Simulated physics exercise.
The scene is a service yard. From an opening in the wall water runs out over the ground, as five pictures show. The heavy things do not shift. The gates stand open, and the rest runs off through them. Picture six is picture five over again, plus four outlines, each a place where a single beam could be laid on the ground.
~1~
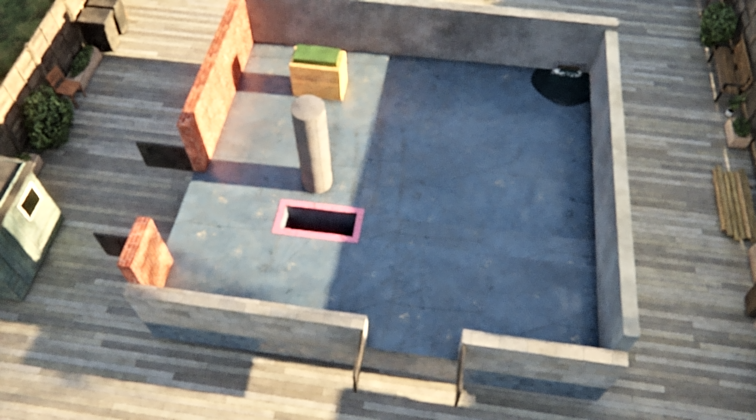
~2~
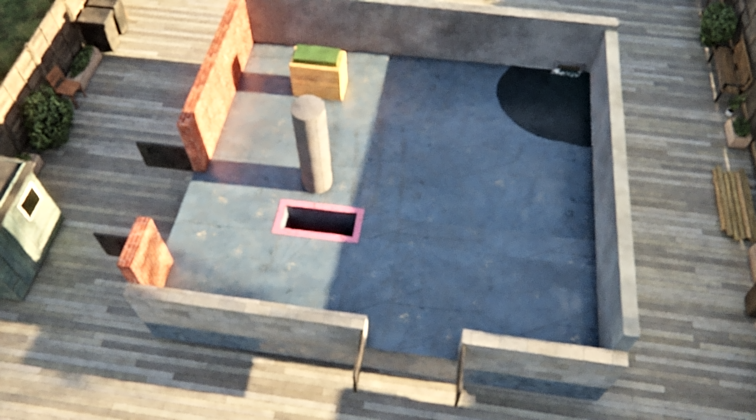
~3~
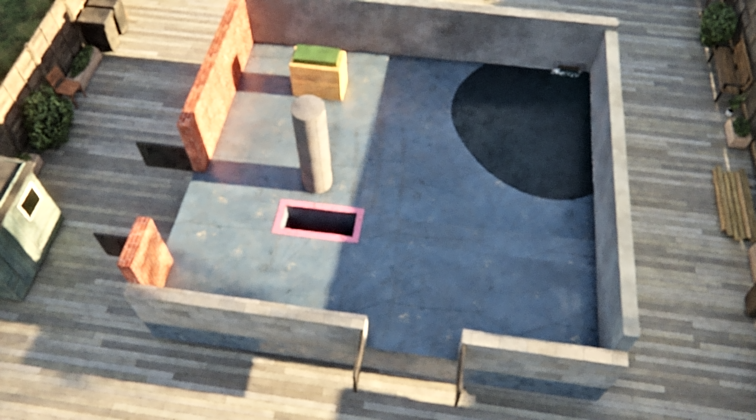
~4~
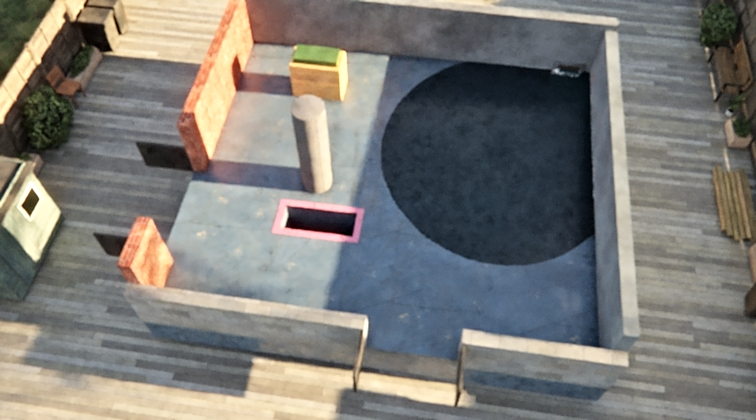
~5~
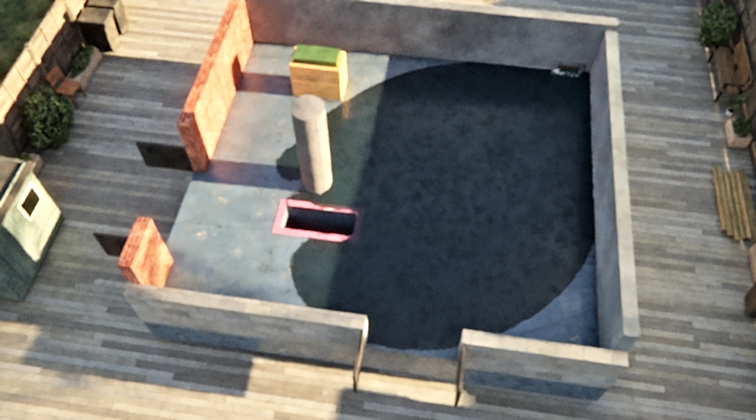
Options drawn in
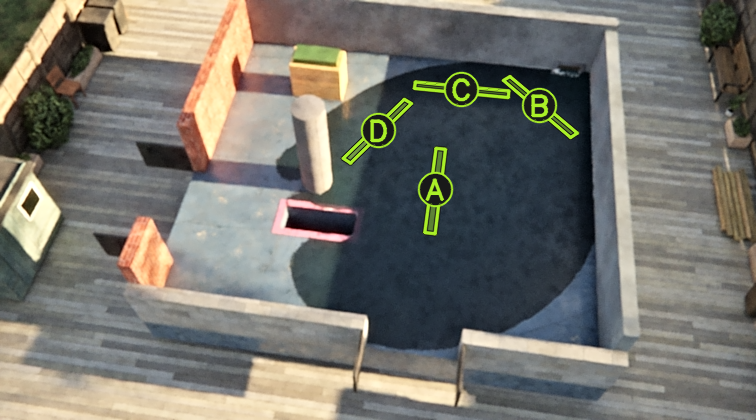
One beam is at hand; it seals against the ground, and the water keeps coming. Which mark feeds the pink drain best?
D is best.
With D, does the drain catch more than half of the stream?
No.
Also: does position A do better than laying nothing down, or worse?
It is worse.
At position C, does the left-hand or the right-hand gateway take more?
The left one.
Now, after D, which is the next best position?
The answer is C.
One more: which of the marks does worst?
Here it is position A.
On the marked copy, A from (429, 233) to (440, 148); B from (506, 78) to (573, 135); C from (414, 85) to (508, 94); D from (346, 160) to (407, 101).
For position A, about 9 % of the stream runs into the pink drain, about 90 % out by the gates.
For position B, about 16 % of the stream runs into the pink drain, about 83 % out by the gates.
For position C, about 26 % of the stream runs into the pink drain, about 73 % out by the gates.
For position D, about 39 % of the stream runs into the pink drain, about 60 % out by the gates.
